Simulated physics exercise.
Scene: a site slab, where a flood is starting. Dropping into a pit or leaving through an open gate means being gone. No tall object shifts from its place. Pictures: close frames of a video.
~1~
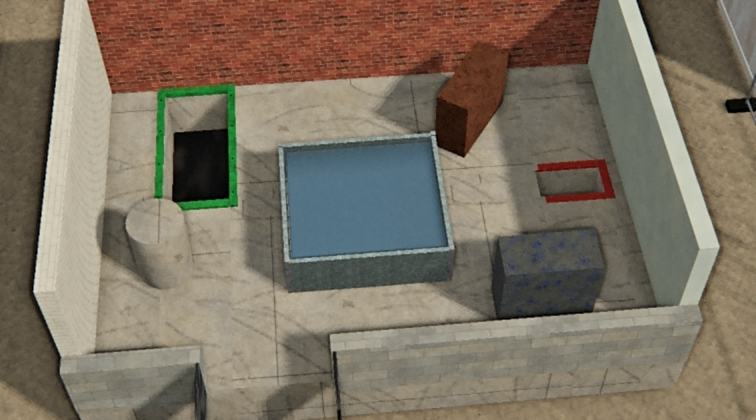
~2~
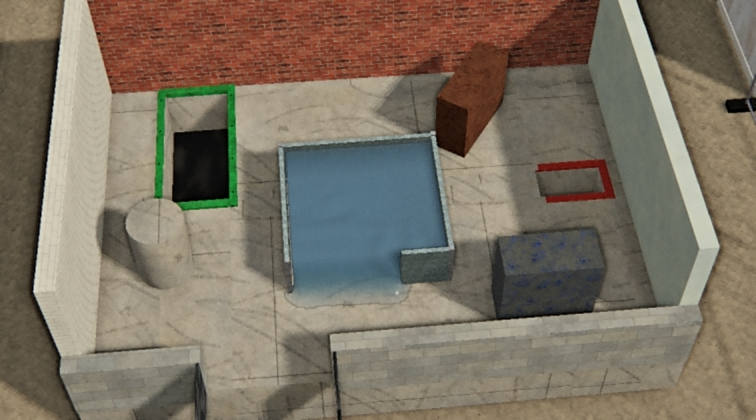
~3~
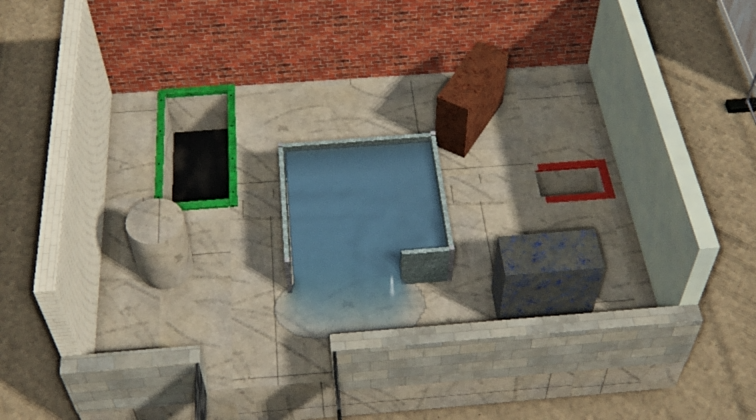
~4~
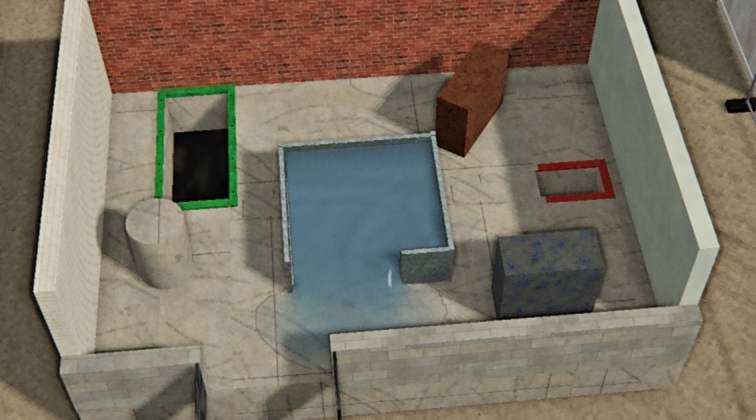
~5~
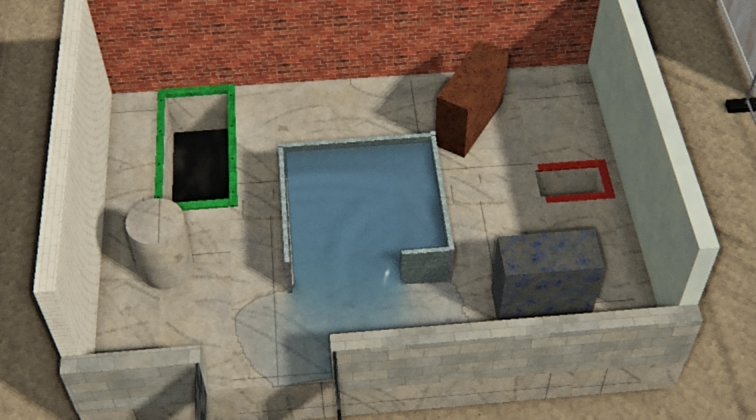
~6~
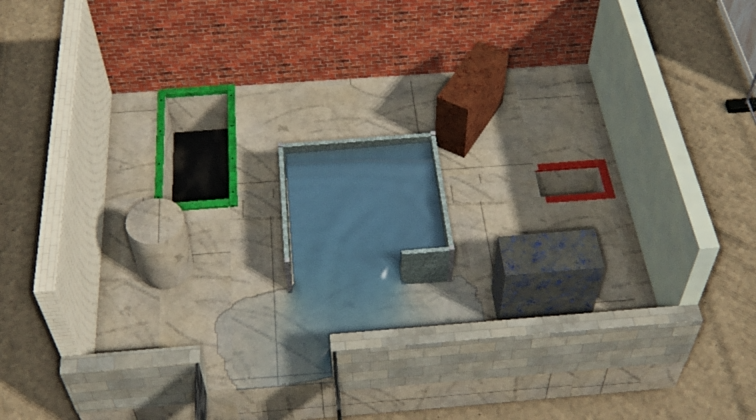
A walled concrete slab with a brick back wall is seen from high above by a still camera. A square tank of blue water stands in the centre, with a green-framed dark pit and pale cylinder to the left, and a rust-brown block, red-framed recess and blue-grey block to the right. The tank's front wall opens, and water pours through, spreading forward and leftward in a thin sheet near the low front wall.
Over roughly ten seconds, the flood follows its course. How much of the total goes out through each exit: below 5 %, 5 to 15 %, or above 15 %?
In the end the gate ends up with a large portion - topping fifteen per cent; the green pit ends up with a tiny portion - beneath five per cent; the red pit ends up with a moderate portion - five to fifteen per cent.
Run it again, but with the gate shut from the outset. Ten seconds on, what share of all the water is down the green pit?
That would be 14 percent for the green pit.
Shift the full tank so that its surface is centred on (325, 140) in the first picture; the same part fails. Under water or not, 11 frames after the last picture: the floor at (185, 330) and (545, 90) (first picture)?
Result, points in order: Inundated; unwetted.
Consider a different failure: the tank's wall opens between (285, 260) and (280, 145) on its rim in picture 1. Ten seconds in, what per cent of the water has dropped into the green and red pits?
Per cent: Green 40, red 0.
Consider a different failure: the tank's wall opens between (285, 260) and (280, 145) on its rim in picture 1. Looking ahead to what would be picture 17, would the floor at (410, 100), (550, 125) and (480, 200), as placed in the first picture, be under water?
Well, the first is missed by the spill, the next missed by the spill, the last missed by the spill.
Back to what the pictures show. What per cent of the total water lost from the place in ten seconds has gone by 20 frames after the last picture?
Around 50 per cent.
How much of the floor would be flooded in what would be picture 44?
About 65 %.
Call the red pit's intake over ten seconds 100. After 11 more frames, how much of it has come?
Around 0 %.
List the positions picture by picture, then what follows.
In the first frame, the open tank at (363, 199) is whole and still.
In the second frame, water pours out at (346, 277) and has run to (404, 292).
In the third frame, water pours out at (347, 278) and has run to (408, 322).
In the fourth frame, water pours out at (347, 278) and has run to a hidden place.
In the fifth frame, the front is at a hidden place, out from the gap at (347, 279).
In the sixth frame, water pours out at (347, 278) and has run to a hidden place.
A moment on, water covers 15 % of the floor; the gate 7 %, the green pit 0 %, the red pit 0 %.
Next, water covers 25 % of the floor; the gate 17 %, the green pit 0 %, the red pit 0 %.
Then, water covers 45 % of the floor; the gate 27 %, the green pit 0 %, the red pit 1 %.
Later, water covers 65 % of the floor; the gate 35 %, the green pit 0 %, the red pit 6 %.
In the end, water covers 85 % of the floor; the gate 41 %, the green pit 1 %, the red pit 13 %.
